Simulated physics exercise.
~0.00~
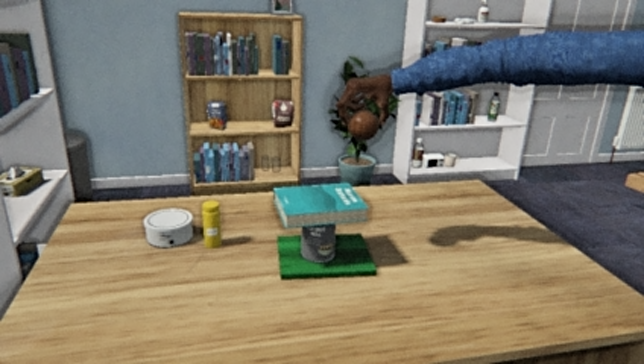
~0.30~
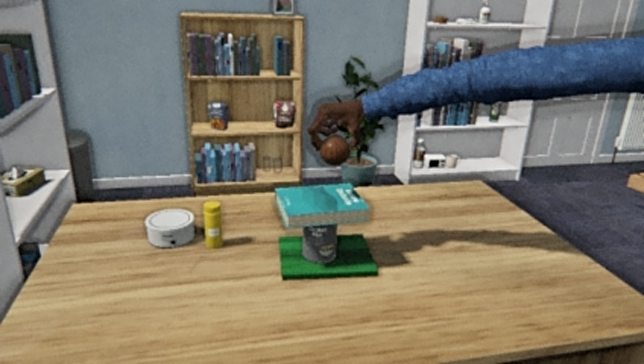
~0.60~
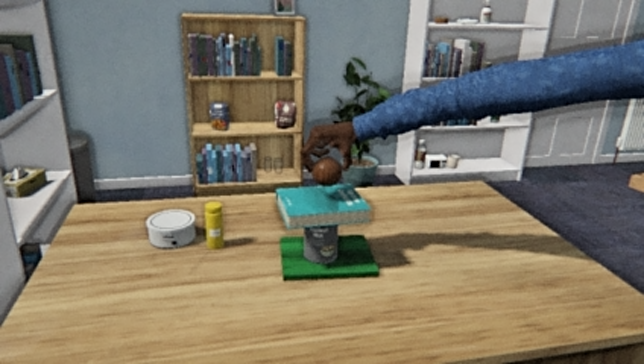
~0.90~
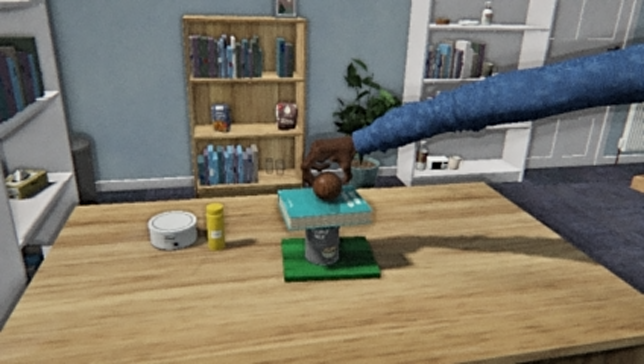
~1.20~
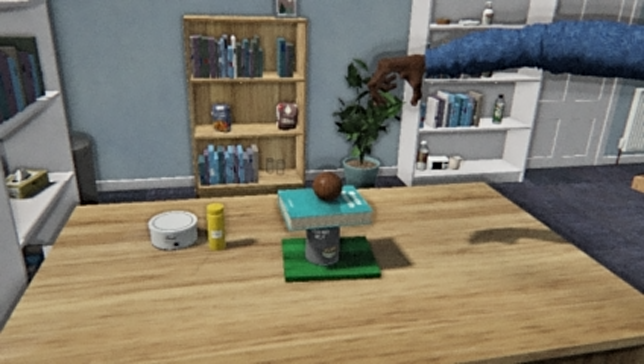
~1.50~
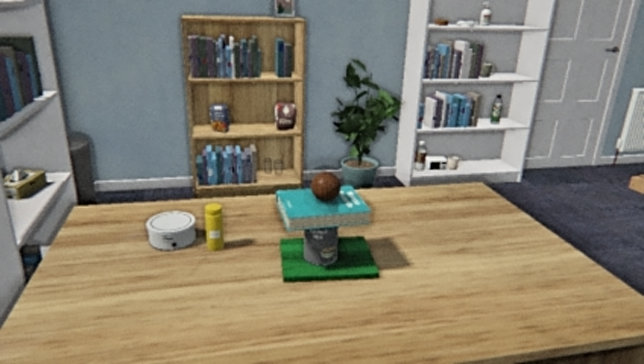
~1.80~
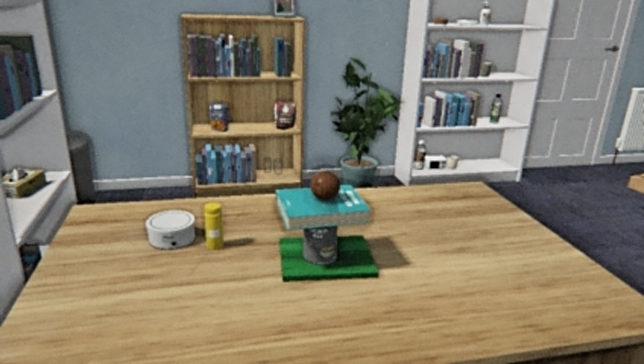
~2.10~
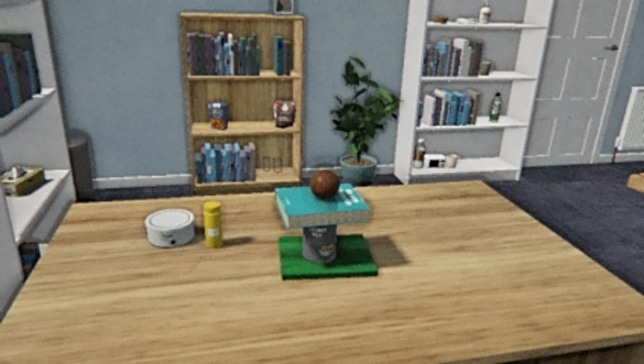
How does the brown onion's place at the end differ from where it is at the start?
At the start the onion is held in the air by the hand, above and to the right of the pile. At the end it rests by itself on top of the turquoise book, lower and further left.
